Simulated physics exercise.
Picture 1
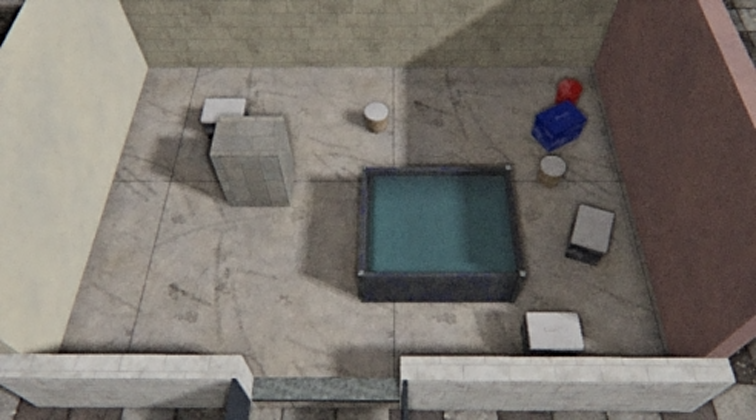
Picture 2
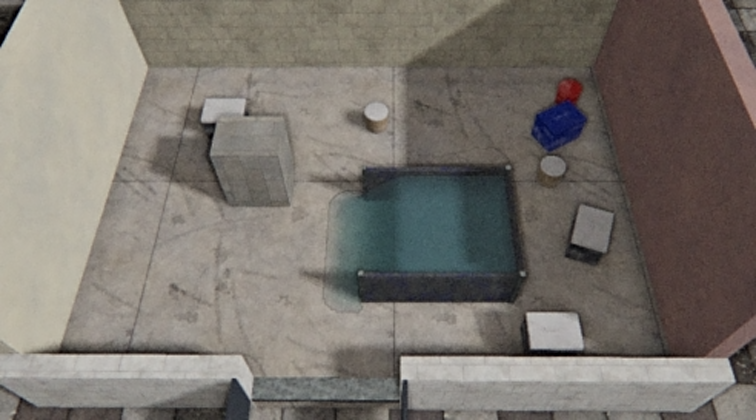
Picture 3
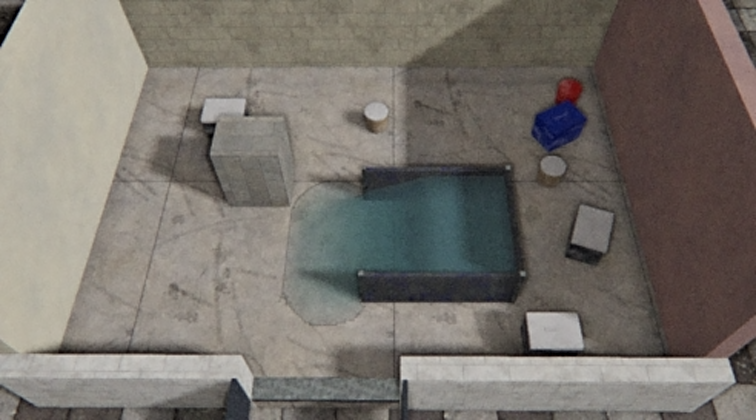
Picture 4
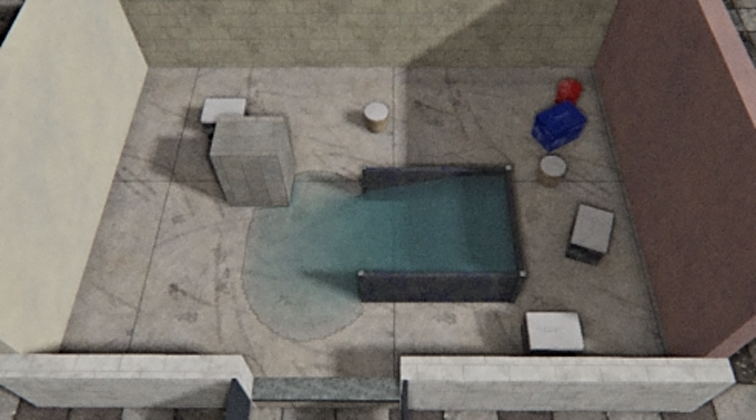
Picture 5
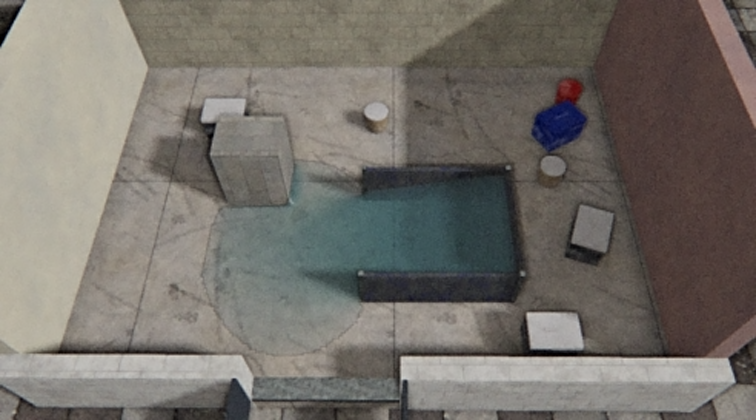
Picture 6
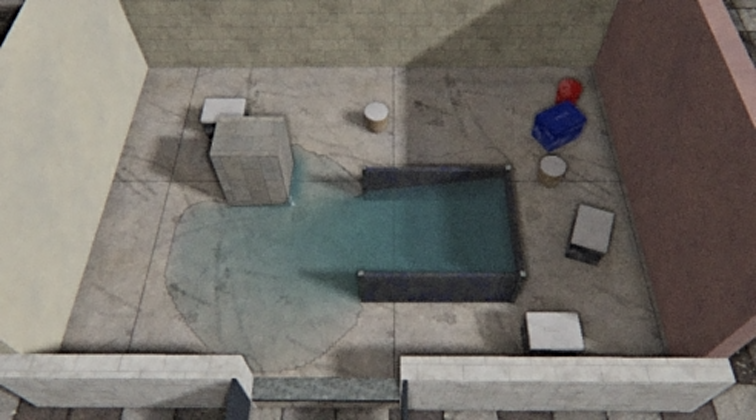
Walled yard with an open tank, water pouring out its left side and spreading past a grey block, scattered objects staying still.
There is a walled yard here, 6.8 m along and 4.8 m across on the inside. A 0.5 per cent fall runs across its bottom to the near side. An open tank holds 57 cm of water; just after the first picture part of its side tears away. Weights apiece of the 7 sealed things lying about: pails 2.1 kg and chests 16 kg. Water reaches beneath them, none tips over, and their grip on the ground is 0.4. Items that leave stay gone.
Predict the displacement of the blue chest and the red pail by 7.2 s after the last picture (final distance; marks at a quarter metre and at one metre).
At the end, the blue chest barely stirs; the red pail barely stirs.
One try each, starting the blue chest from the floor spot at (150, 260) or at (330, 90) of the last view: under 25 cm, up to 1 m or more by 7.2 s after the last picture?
One try each gives this: It wanders off a long way, then it goes a little way.
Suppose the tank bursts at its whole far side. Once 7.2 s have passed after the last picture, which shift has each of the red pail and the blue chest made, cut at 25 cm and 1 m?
Red pail: Washed well away; blue chest: Washed well away.
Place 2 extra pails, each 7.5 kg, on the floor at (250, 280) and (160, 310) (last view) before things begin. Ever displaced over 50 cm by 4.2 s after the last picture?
In turn: Past it, more.
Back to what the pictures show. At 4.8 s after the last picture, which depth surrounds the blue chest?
Roughly 1 cm deep.
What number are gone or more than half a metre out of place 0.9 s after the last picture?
The answer is 0.
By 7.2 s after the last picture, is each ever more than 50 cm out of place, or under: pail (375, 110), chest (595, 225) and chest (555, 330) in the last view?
Taking them in order: Exceeded, fell shy and fell shy.
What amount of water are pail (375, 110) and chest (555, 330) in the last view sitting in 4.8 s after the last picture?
I'd put it at 2 cm and 0 cm respectively.
Then, 0.9 s after the last picture the blue chest is near (562, 117), 0.0 m from its start, aground; the red pail is near (571, 87), 0.0 m from its start, aground; 0 of 7 are out; 0 afloat.
Then, 2.8 s after the last picture the blue chest is near (562, 117), 0.0 m from its start, aground; the red pail is near (571, 87), 0.0 m from its start, aground; 0 of 7 are out; 0 afloat.
Then, 4.8 s after the last picture the blue chest is near (562, 117), 0.0 m from its start, aground; the red pail is near (571, 87), 0.0 m from its start, aground; 0 of 7 are out; 0 afloat.
Then, 7.2 s after the last picture the blue chest is near (562, 117), 0.0 m from its start, aground; the red pail is near (571, 87), 0.0 m from its start, aground; 0 of 7 are out; 1 afloat.
